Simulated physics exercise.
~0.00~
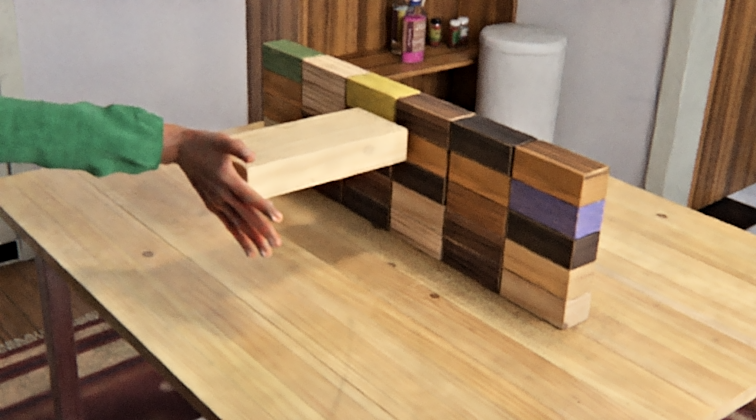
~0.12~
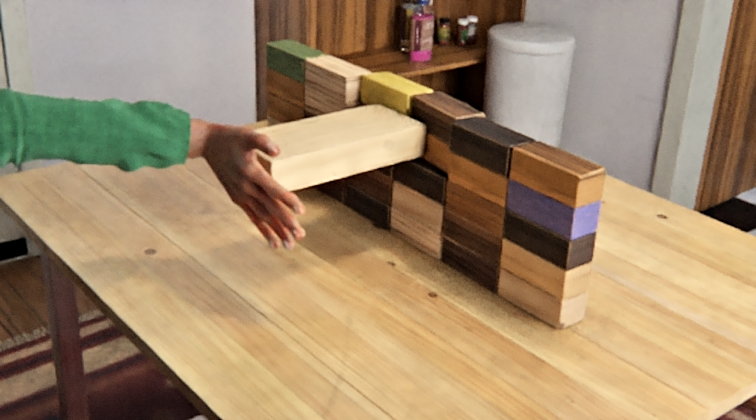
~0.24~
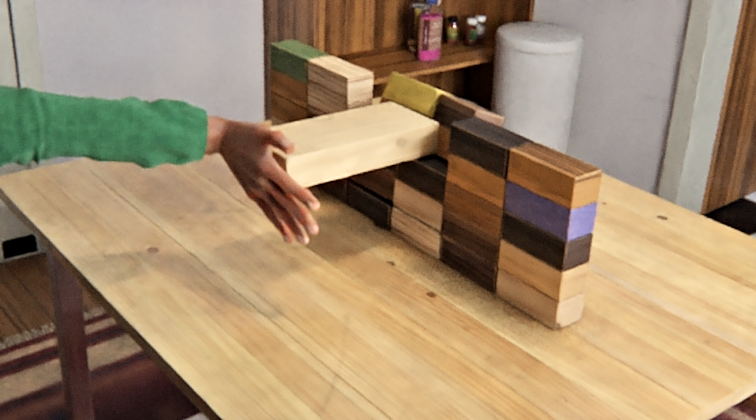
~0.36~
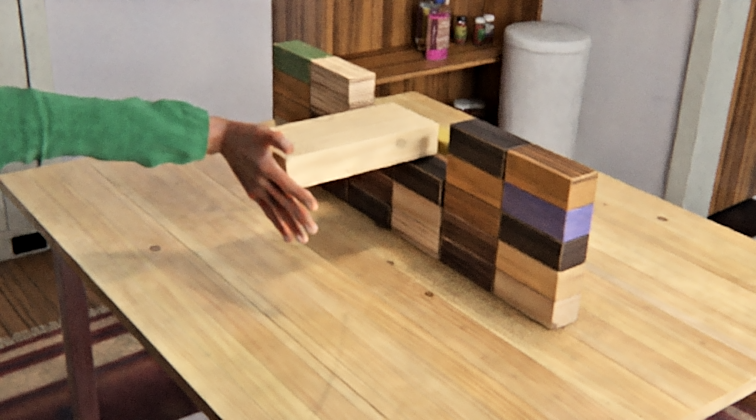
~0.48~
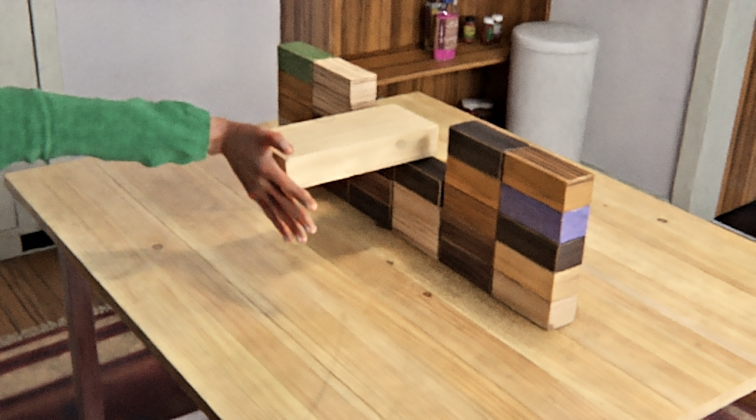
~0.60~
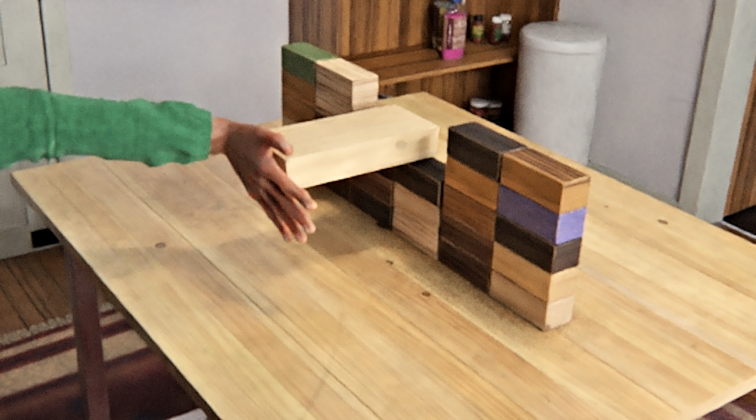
On a wooden table, a hand in a green sleeve pushes a long pale block into a wall of stacked wooden blocks, knocking the yellow block and some beside it off the back, leaving a gap while the green and blue blocks stay in place.
